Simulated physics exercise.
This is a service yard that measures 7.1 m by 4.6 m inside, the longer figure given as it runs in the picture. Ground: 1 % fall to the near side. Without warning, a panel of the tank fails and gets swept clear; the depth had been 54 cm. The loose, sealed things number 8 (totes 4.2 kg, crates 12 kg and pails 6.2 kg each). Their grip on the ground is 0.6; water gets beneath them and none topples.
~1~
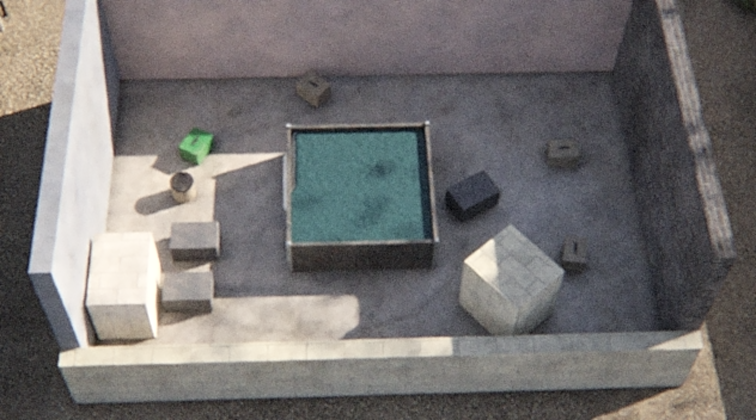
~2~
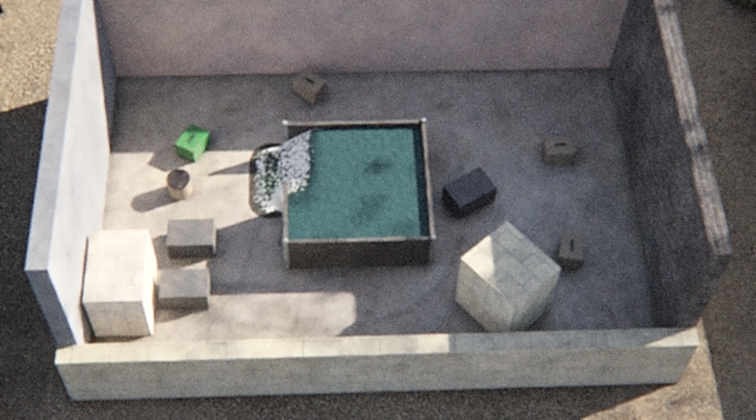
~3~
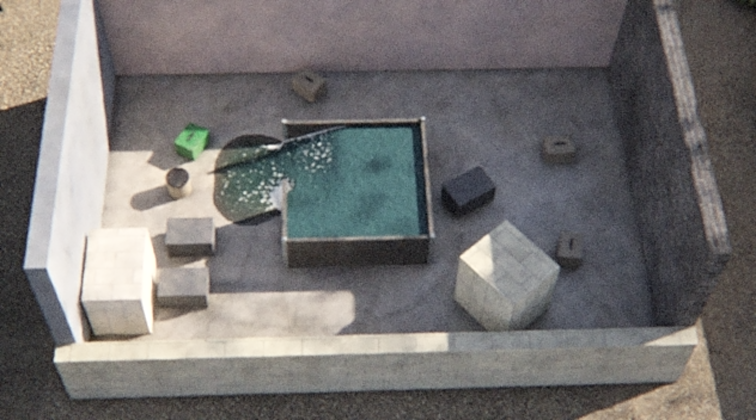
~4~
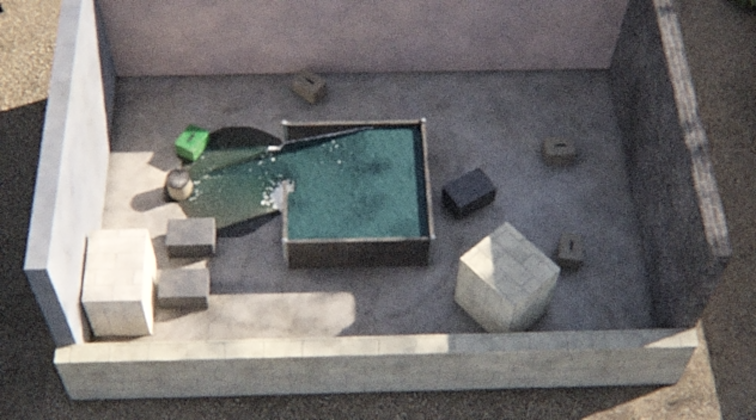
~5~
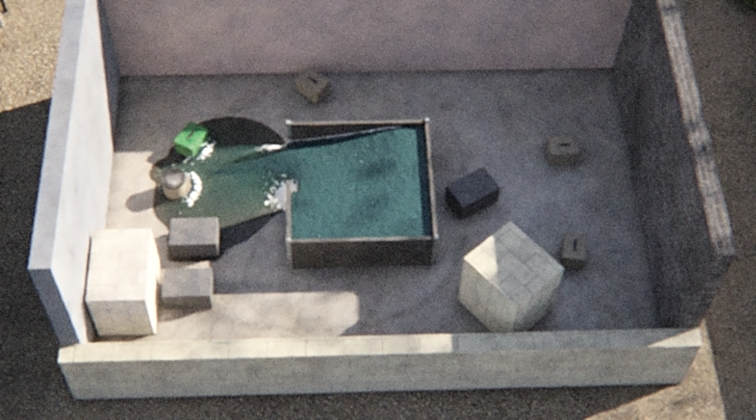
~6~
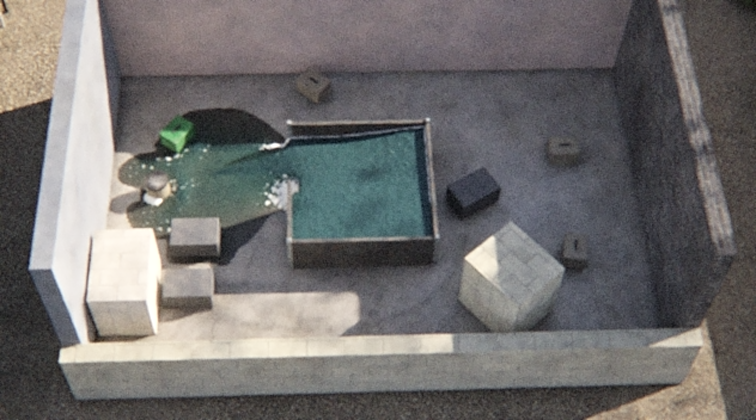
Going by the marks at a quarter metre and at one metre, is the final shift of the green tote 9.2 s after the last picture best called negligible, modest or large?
Result: A long way off.
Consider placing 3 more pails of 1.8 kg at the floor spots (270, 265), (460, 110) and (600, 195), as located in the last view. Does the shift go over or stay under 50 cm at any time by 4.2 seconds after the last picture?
First outside the limit, then inside the limit, then inside the limit.
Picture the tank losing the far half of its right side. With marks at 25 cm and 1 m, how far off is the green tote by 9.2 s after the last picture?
Note: Green tote essentially stationary.
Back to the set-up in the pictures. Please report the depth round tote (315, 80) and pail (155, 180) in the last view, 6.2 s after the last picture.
I'd put it at 5 cm and 5 cm respectively.
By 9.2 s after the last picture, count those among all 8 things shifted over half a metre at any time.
All told, that gives 6.
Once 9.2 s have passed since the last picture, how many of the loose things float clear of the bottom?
At that time, 5.
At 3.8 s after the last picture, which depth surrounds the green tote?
Near 6 cm deep.
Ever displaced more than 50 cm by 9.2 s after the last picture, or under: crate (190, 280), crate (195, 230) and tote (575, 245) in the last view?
Item by item, they came out above the mark, above the mark and below the mark.
Then, 1.2 s after the last picture the green tote is near (131, 64), 1.4 m from its start, afloat; 2 afloat.
Then, 3.8 s after the last picture the green tote is near (291, 110), 1.4 m from its start, afloat; 1 afloat.
Then, 6.2 s after the last picture the green tote is near (485, 117), 4.0 m from its start, afloat; 3 afloat.
Then, 9.2 s after the last picture the green tote is near (569, 149), 5.1 m from its start, afloat; 5 afloat.
